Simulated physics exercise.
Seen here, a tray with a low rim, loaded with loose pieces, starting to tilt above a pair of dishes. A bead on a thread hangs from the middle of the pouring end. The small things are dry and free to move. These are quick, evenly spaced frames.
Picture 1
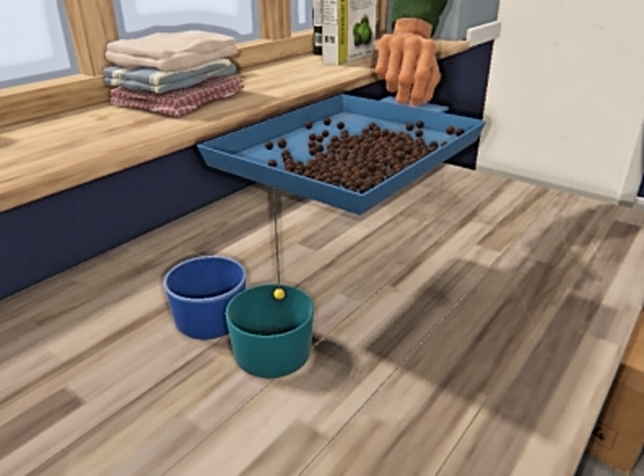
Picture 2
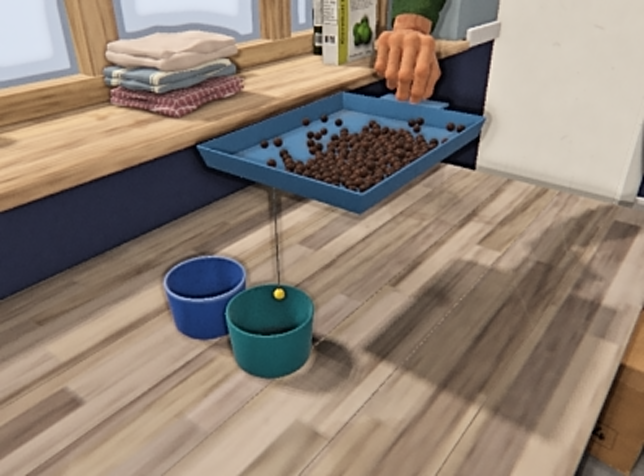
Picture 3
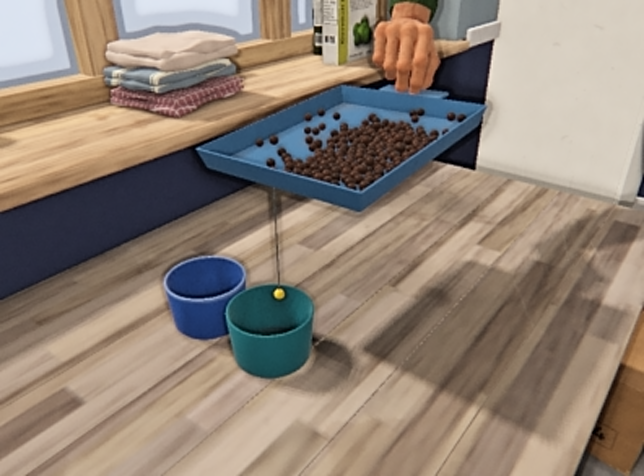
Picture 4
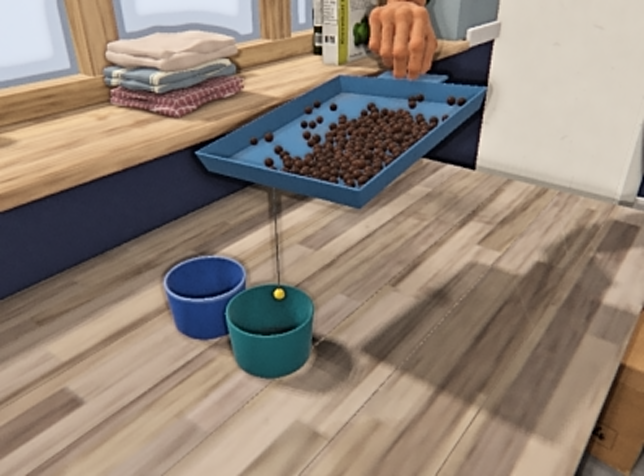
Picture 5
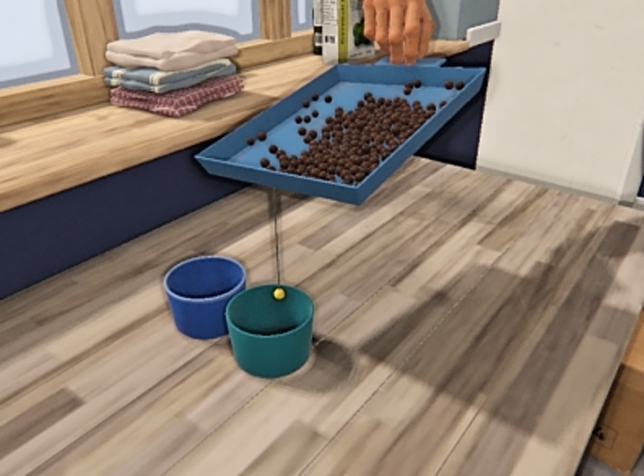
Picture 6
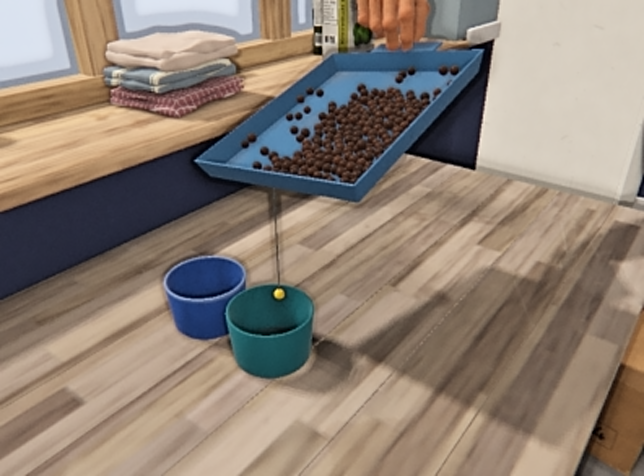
A hand gradually tilts a blue tray of brown chocolate balls above two small dishes.
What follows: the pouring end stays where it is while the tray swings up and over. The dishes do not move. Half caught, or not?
The two hold the larger part of the load.
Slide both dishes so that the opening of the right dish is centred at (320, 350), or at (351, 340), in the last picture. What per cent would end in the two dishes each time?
First some 20, then 0 per cent.
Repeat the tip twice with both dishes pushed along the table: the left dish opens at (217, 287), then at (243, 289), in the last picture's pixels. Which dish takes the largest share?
First the left one, then the left dish.
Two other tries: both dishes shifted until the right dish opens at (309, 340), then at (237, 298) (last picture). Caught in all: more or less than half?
One: Below a half. Two: More than half.
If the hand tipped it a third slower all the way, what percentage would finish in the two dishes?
Roughly 80 in a hundred.
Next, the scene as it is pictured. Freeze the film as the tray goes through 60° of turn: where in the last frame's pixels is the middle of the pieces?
Around (241, 165).
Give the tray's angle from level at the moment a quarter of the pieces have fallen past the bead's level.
Near 75 degrees.
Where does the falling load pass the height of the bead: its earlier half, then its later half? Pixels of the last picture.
Around (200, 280) and then (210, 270).
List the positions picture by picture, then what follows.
Corners of the pouring end at (206, 145) and (361, 191), level; middle of the load at (370, 158), chocolate balls; left dish at (177, 313); right dish at (241, 350); bead on its thread at (279, 294), in the first frame.
Corners of the pouring end at (205, 145) and (360, 190), level; middle of the load at (370, 156), in the second frame.
Corners of the pouring end at (205, 148) and (359, 188), tipped barely, lowest at the left corner; middle of the load at (370, 151), a small part on the move, in the third frame.
Corners of the pouring end at (204, 151) and (357, 186), tipped a little, lowest at the left corner; middle of the load at (369, 143), a small part on the move, in the fourth frame.
Corners of the pouring end at (203, 154) and (355, 183), tipped a little, lowest at the left corner; middle of the load at (365, 136), a small part on the move, in the fifth frame.
Corners of the pouring end at (203, 158) and (352, 180), tipped clearly, lowest at the left corner; middle of the load at (358, 131), most on the move; left dish at (177, 313); right dish at (241, 350), in the sixth frame.
Soon, tray tipped steeply; most on the tray; a stray few in the left dish; a stray few outside both; a small part in the air.
A while on, tray tipped right over; a small part on the tray; a stray few in the right dish; about half in the left dish; about a quarter outside both; a small part in the air.
Towards the end, tray tipped past a quarter turn; a stray few in the right dish; most in the left dish; about a quarter outside both.
Finally, tray tipped past a quarter turn; a stray few in the right dish; most in the left dish; about a quarter outside both.
